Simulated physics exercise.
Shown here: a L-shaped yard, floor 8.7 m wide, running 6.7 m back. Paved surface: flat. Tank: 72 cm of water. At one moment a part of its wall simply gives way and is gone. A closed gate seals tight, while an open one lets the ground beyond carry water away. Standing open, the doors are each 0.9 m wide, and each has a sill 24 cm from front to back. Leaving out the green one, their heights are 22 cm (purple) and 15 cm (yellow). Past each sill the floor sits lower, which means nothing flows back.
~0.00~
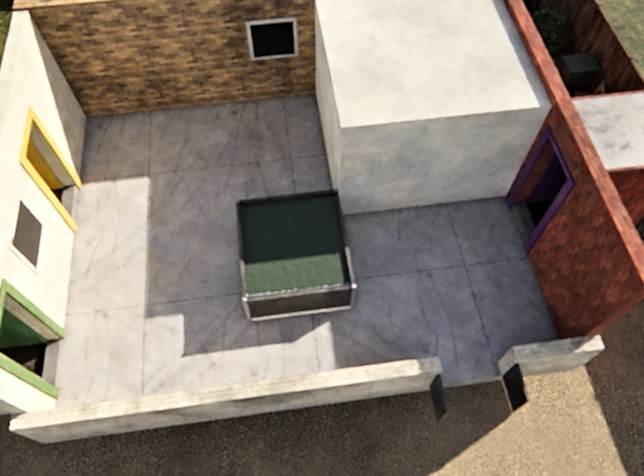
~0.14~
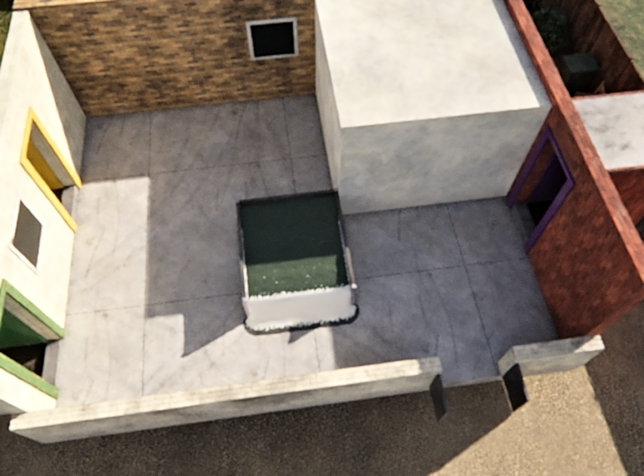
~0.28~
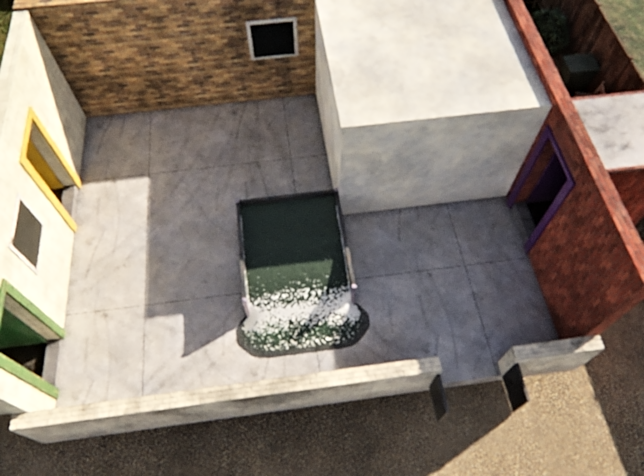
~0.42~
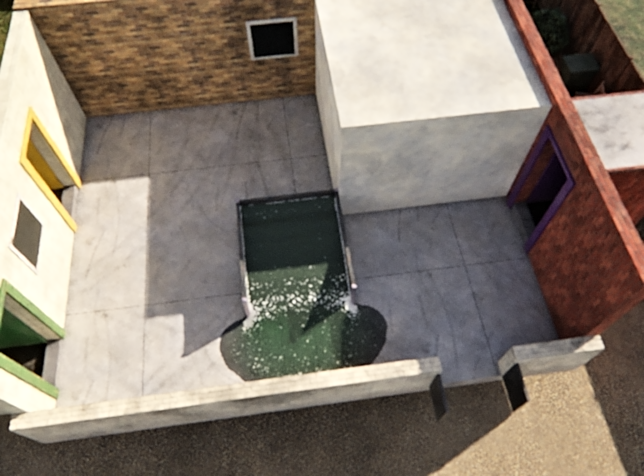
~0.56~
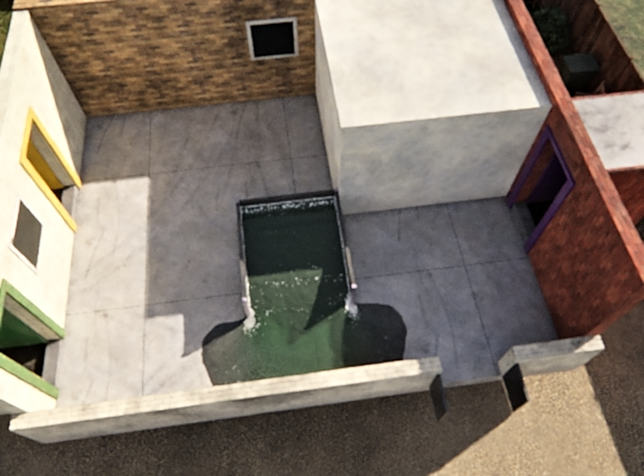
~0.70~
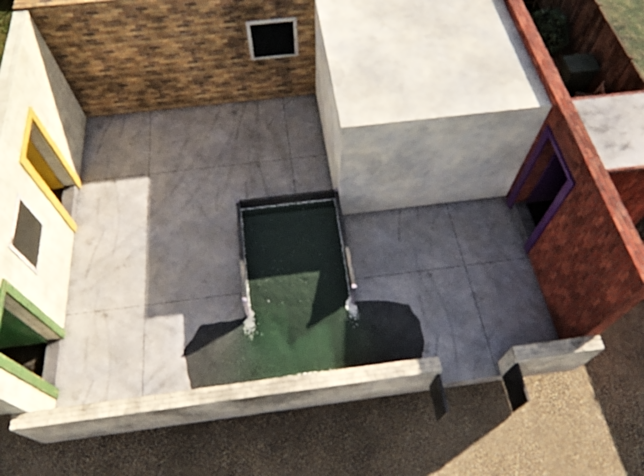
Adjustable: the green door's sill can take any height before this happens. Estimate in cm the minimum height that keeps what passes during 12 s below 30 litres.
I would say 19 cm.
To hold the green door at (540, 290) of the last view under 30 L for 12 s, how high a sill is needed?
It needs about 14.5 cm.
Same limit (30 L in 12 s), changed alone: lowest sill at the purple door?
At purple, roughly 11.0 cm.
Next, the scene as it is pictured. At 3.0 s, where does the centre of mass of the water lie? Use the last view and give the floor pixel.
Near (307, 322).
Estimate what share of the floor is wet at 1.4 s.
Roughly 15 percent.
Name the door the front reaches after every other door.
The yellow one.
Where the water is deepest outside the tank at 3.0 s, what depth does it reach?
It gets to close to 28 centimetres there.
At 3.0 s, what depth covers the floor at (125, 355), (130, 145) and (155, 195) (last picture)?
The depths come to about 6, 0 and 0 cm.
After 1.4 s water covers 15 % of the floor, deepest (50 cm) near (304, 377); it has not reached the green door.
After 3.0 s water covers 45 % of the floor, deepest (28 cm) near (54, 422); 22 cm at the green door, 93 litres in over its 5 cm sill.
After 12.0 s water covers 95 % of the floor, deepest (10 cm) near (505, 200); 6 cm at the green door, 271 litres in over its 5 cm sill.
At the green door as built, the water arrived by 2.0 s and peaked near 22 cm at 3.0 s.
With a sill of 16 cm, 56 litres would have come in within the 12 s; with 21.5 cm, 15 litres. So under 30 litres takes about 19 cm.
